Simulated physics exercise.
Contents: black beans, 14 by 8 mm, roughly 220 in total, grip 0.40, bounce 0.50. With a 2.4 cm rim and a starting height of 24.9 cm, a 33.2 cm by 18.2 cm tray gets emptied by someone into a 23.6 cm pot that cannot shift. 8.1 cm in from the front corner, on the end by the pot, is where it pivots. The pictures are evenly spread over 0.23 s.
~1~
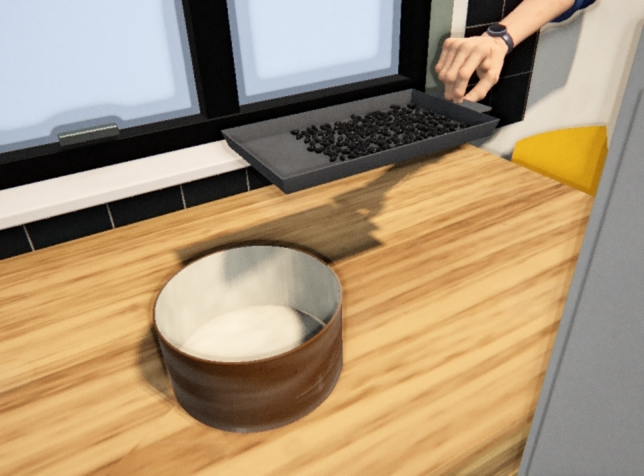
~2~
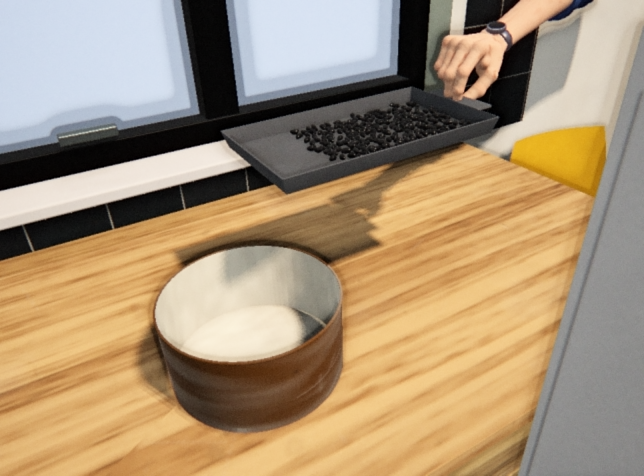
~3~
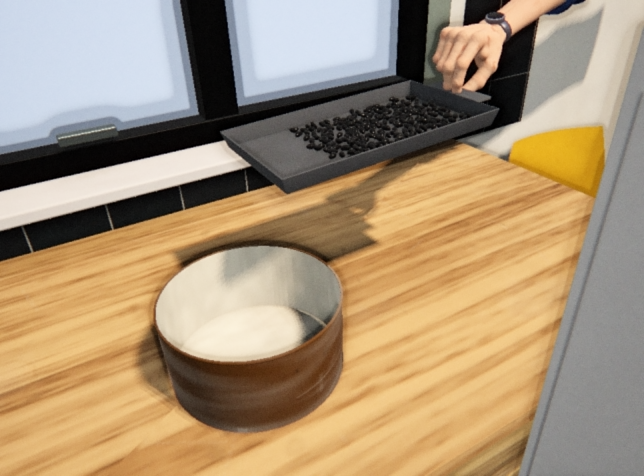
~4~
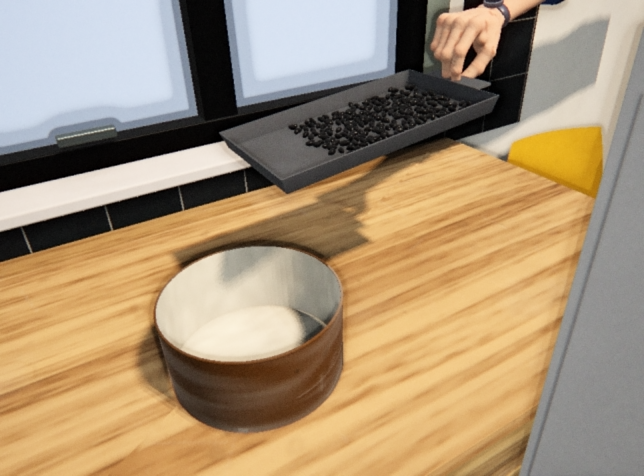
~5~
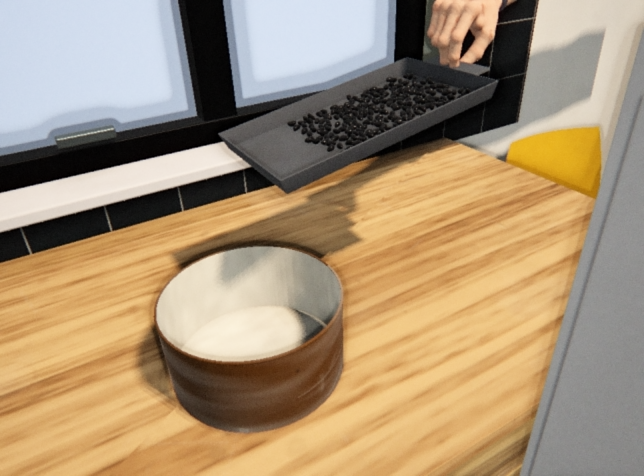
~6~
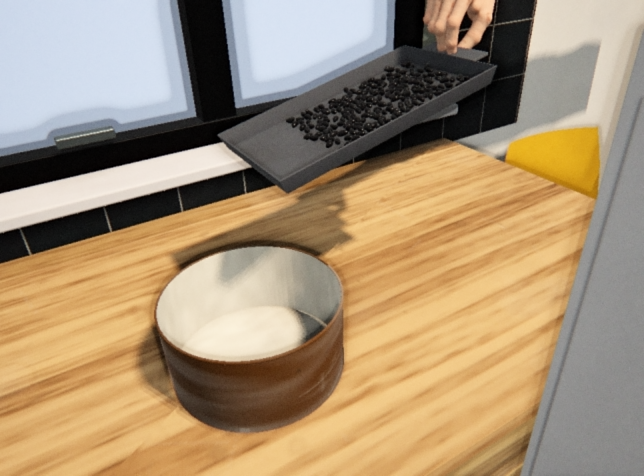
At first, a dark tray scattered with black beans is nearly level above a wooden counter, with a hand at its right end and a brown pot below. The hand then raises that end steadily, so the tray slopes down to the left while the beans stay bunched on it and the pot stays still.
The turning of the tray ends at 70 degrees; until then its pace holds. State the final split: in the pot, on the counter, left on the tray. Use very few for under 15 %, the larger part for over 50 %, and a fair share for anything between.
Pot: A fair share, counter: A fair share, left on the tray: A fair share.
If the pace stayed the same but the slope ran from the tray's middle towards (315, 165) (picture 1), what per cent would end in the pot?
My guess is roughly 70 percent.
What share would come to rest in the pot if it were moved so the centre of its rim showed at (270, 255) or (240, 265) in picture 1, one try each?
First try around 40 %, second around 60 %.
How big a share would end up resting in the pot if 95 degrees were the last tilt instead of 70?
In that case some 60 per cent.
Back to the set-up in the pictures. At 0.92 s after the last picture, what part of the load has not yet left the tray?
It's roughly 40 percent.
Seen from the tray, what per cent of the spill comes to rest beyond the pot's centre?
Around 80 per cent, give or take.
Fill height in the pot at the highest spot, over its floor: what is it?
Height: Approx. 1.5 cm.
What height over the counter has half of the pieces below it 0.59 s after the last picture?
Roughly 26 centimetres.
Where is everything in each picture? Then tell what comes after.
The first frame shows tray tilt 0 degrees, front corners at (285, 176) and (493, 119); middle of the pieces at (387, 134); pot at (249, 295).
The second frame shows tray tilt 1 degrees, front corners at (285, 176) and (493, 117); middle of the pieces at (386, 132).
The third frame shows tray tilt 3 degrees, front corners at (285, 176) and (492, 109); middle of the pieces at (386, 128).
The fourth frame shows tray tilt 6 degrees, front corners at (284, 176) and (492, 96), lowest corner left back; middle of the pieces at (385, 120).
The fifth frame shows tray tilt 10 degrees, front corners at (283, 176) and (491, 81), lowest corner left back; middle of the pieces at (384, 112).
The sixth frame shows tray tilt 13 degrees, front corners at (282, 177) and (490, 67), lowest corner left back; middle of the pieces at (376, 102); pot at (250, 295).
Then, 0.34 s after the last picture, tilt 41 degrees; the tray holds 100 %, the pot 0 %.
Then, 0.59 s after the last picture, tilt 60 degrees; the tray holds 90 %, the pot 0 %.
Then, 0.92 s after the last picture, tilt 70 degrees; the tray holds 40 %, the pot 35 %.
In the end, pot 40 %, counter 25 %, tray 40 %.
